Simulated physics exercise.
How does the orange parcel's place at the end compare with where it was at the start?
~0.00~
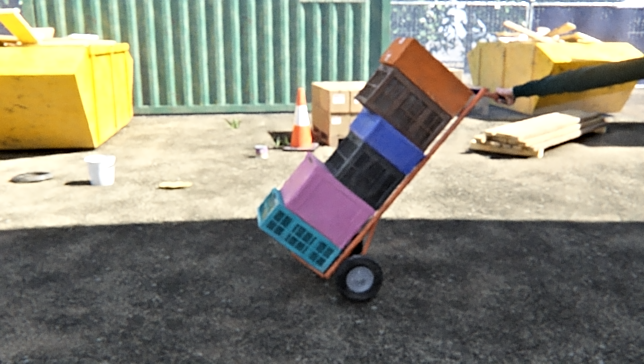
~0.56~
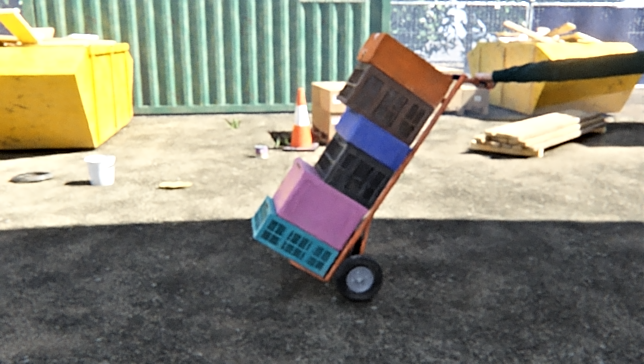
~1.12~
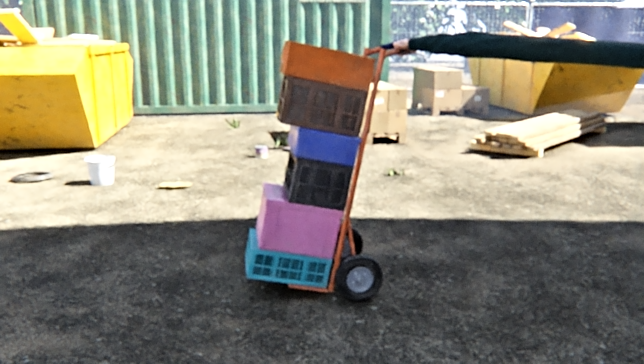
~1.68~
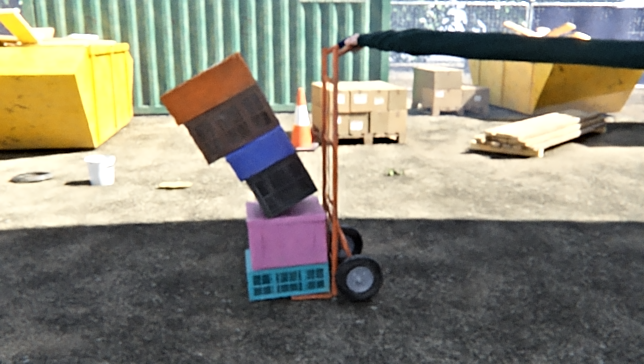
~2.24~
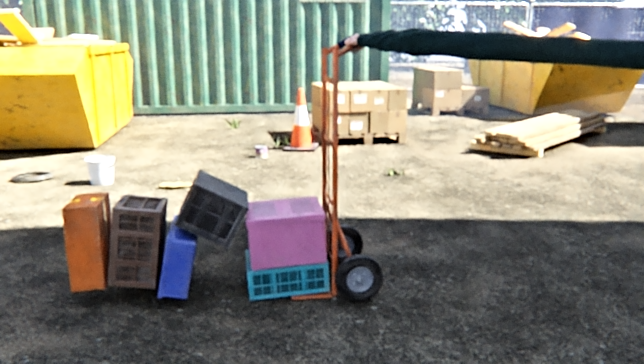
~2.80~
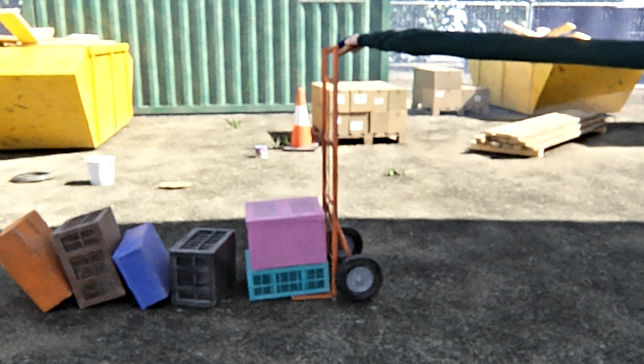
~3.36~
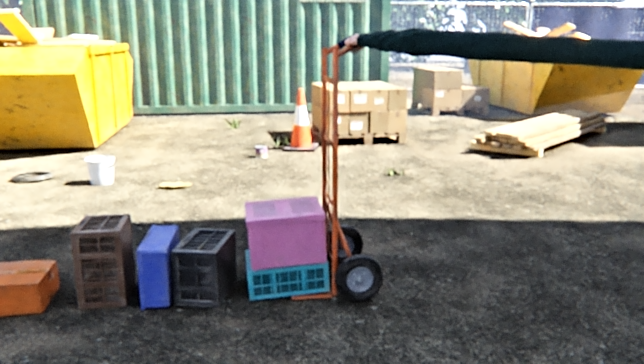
At the start the orange parcel was on top of the stack on the leaning hand truck, but at the end it lay on the ground at the far left, beyond the other fallen boxes.
